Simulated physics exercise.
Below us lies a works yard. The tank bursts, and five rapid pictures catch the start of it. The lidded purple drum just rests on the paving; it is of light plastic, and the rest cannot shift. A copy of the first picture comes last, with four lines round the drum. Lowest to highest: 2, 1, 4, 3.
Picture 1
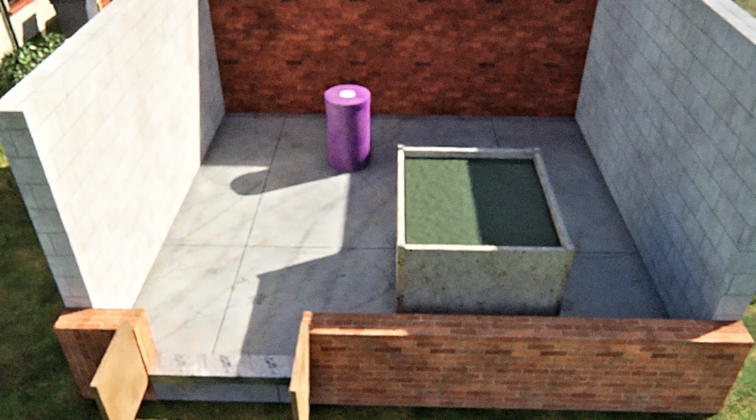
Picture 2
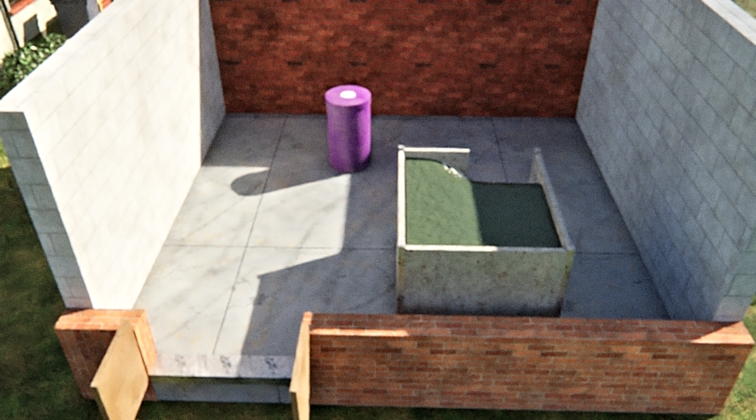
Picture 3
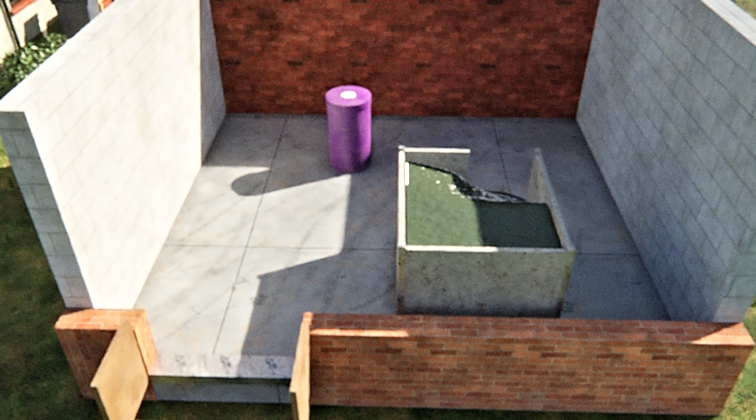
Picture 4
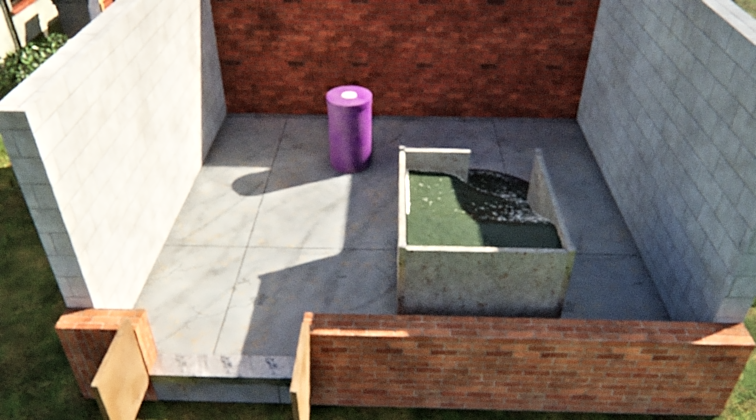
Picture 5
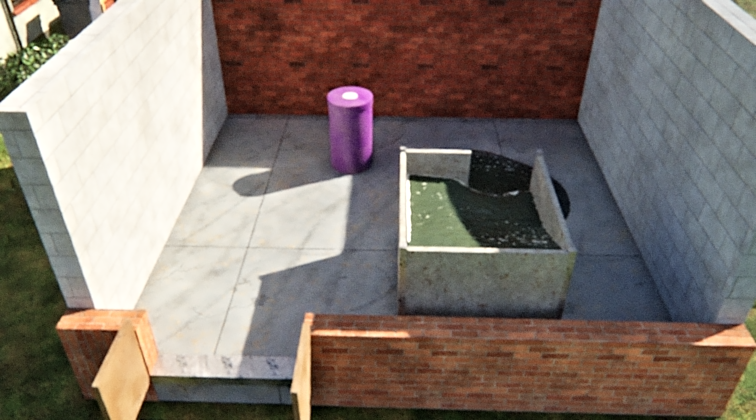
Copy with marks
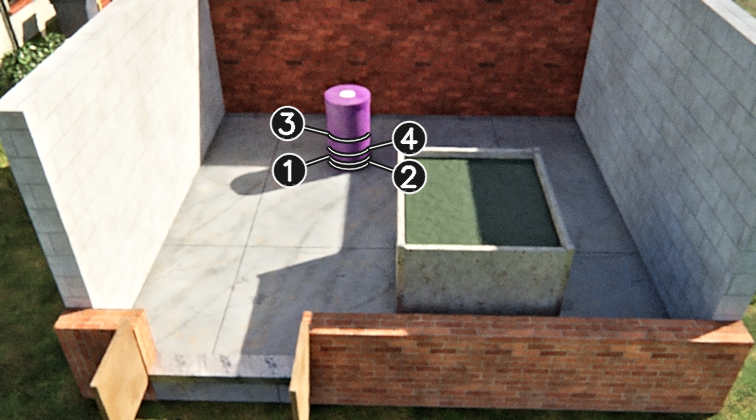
We see a walled yard with a purple drum and a full, open-topped tank; part of the tank's back wall disappears, the dark green water inside surges and sinks, and a dark wet patch spreads over the paving behind.
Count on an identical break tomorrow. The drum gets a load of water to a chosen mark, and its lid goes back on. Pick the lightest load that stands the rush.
Choose 1.
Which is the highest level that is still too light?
The answer is 2.
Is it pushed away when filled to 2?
Yes, it does.
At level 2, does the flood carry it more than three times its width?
No, it does not.
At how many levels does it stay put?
Three of them.
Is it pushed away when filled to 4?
No.
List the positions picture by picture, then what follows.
Lid of the purple drum at (347, 95); tank full, its middle at (475, 201); open gate at (225, 315), in the first picture.
Water covers 2 % of the ground, mostly out of sight from here, in the second picture.
Water covers 4 % of the ground, mostly out of sight from here, in the third picture.
Water covers 8 % of the ground, mostly out of sight from here, in the fourth picture.
Lid of the purple drum at (350, 96); 12 % of the ground wet, in view closest to the drum at (456, 156), in the fifth picture.
On the marked copy, 1 at (348, 164); 2 at (348, 169); 3 at (347, 141); 4 at (348, 155); from the bottom up 2, 1, 4, 3.
With 1, it does not move.
With 2, it is pushed about its own width away.
With 3, it does not move.
With 4, it does not move.
